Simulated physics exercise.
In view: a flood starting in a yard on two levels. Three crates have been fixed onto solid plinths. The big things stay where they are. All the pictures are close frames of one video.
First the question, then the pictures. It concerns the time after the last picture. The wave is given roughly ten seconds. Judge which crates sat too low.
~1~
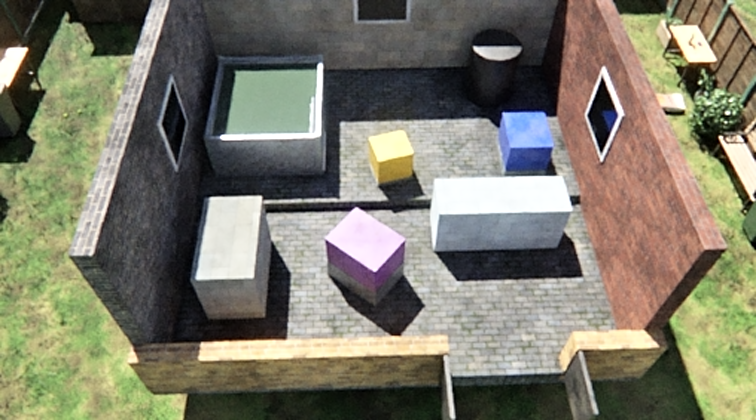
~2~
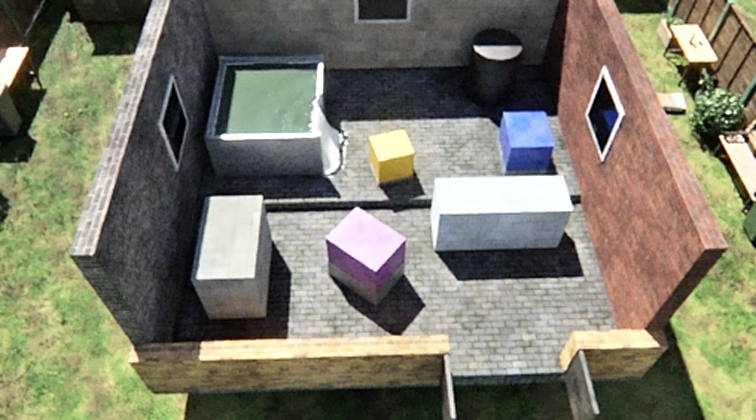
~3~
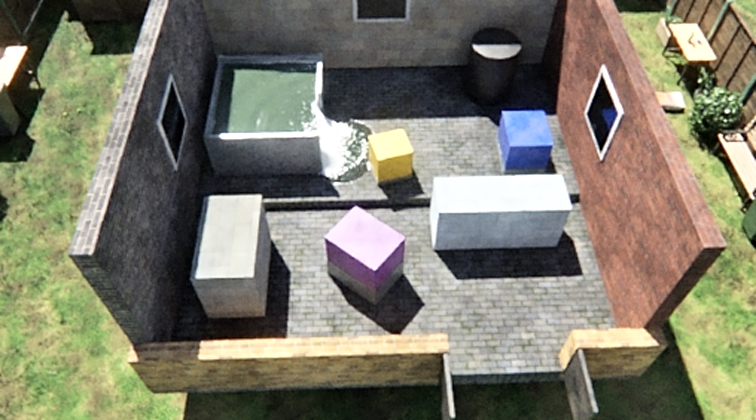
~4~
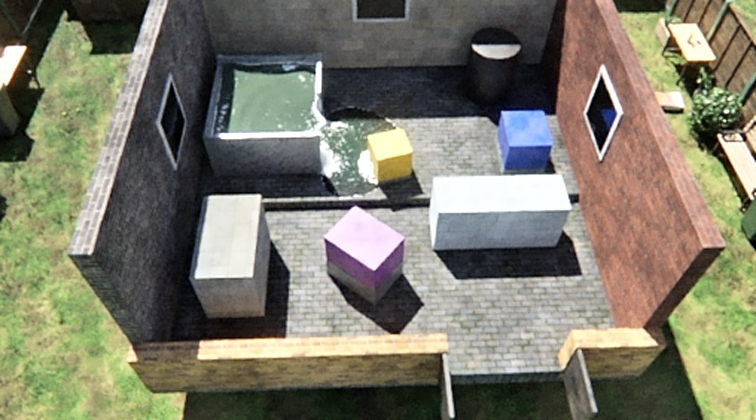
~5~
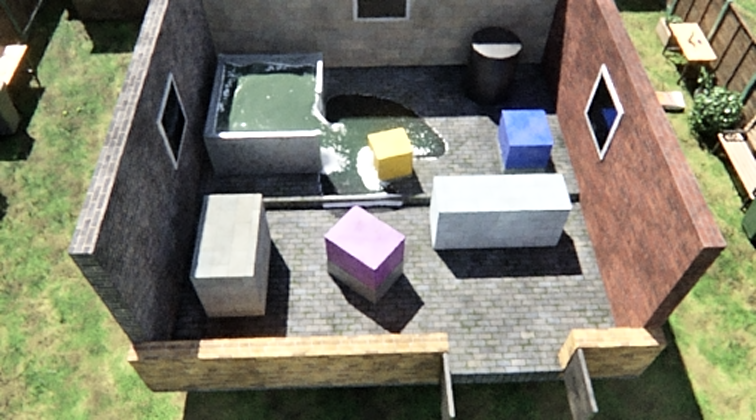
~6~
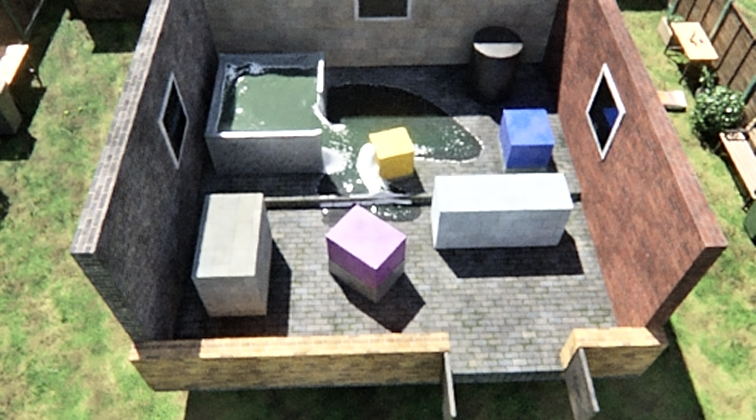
The purple crate was not too low. The blue crate was too low. The yellow crate was too low.
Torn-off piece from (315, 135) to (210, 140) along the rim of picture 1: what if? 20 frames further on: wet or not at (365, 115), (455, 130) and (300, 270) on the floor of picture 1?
Read off point by point, the answer is not soaked, not soaked, soaking.
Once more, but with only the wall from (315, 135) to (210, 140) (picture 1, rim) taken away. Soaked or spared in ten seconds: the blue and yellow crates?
First the blue crate: It is never reached; then the yellow crate: It is never reached.
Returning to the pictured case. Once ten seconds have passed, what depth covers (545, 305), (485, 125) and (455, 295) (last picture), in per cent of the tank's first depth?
About 8, 8 and 6 percent, in that order.
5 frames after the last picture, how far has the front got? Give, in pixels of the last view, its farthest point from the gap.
My pick would be pixel (550, 100).
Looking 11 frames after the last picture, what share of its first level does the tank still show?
48 per cent or thereabouts.
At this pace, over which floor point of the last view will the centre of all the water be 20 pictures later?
My pick is pixel (385, 149).
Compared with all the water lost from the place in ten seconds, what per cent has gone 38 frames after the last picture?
Near 60 %.
A moment on, water covers 35 % of the floor; the purple crate water round its plinth, the blue crate water round its plinth, the yellow crate water round its plinth.
Next, water covers 50 % of the floor; the purple crate water round its plinth, the blue crate water round its plinth, the yellow crate water round its plinth.
Then, water covers 75 % of the floor; the purple crate water round its plinth, the blue crate water round its plinth, the yellow crate water round its plinth.
Later, water covers 90 % of the floor; the purple crate water round its plinth, the blue crate water round its plinth, the yellow crate water round its plinth.
In the end, water covers 95 % of the floor; the purple crate stayed above the water, the blue crate was topped, the yellow crate was topped.
